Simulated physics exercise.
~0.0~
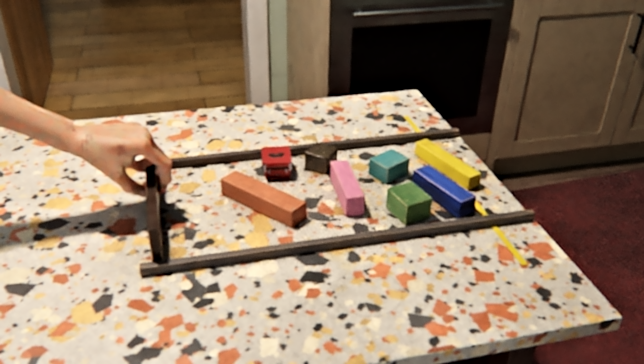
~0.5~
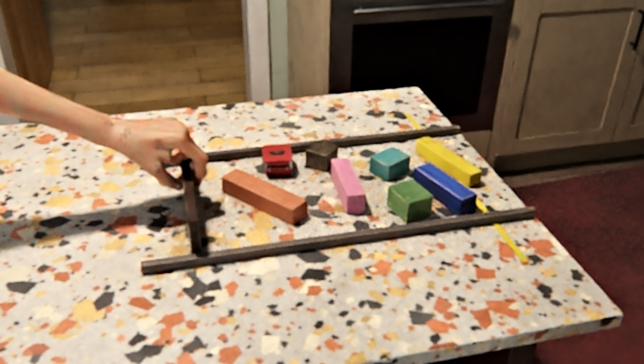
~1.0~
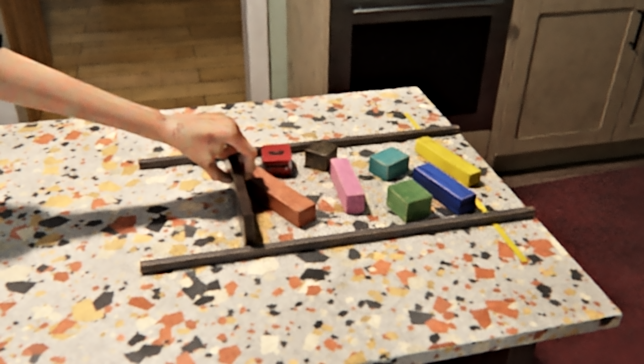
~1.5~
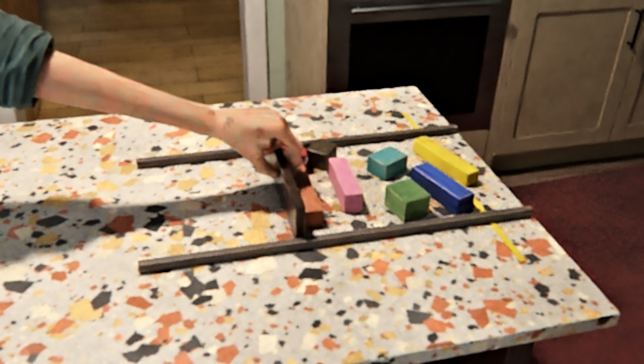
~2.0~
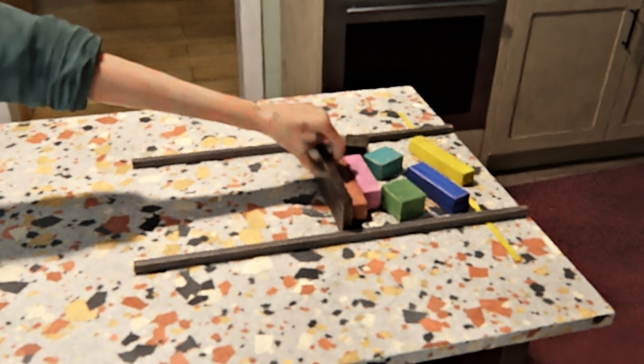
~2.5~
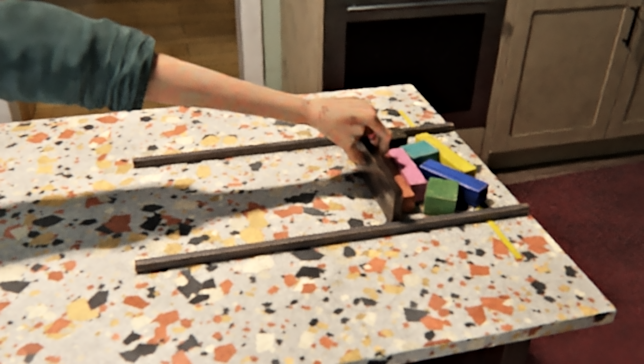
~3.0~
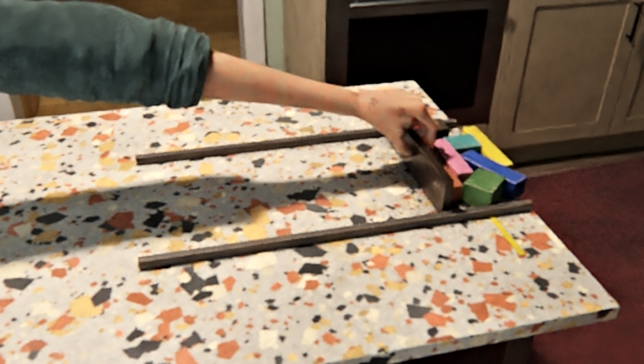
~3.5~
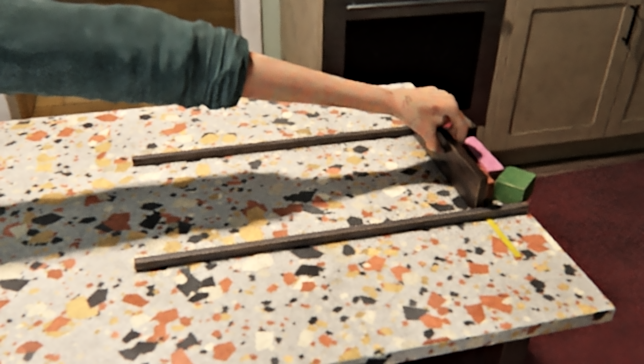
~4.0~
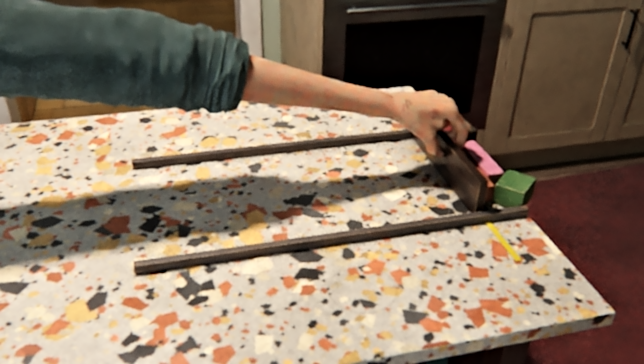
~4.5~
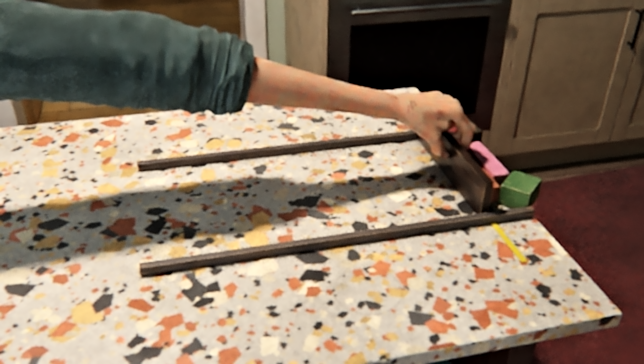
A hand grips a dark upright board between two dark rails on a speckled terrazzo tabletop, seen from above at a slight angle, with cabinets and an oven behind. Ahead lie eight colourful blocks, among them orange, red, pink, green, turquoise, blue and yellow. The hand slides the board rightward, first meeting the orange bar, then gathering the others into a tight cluster. The crowded blocks shift toward the table's right edge, and the turquoise, blue and yellow ones drop out of sight. The board stops near the yellow tape, with pink and green blocks still at the edge.
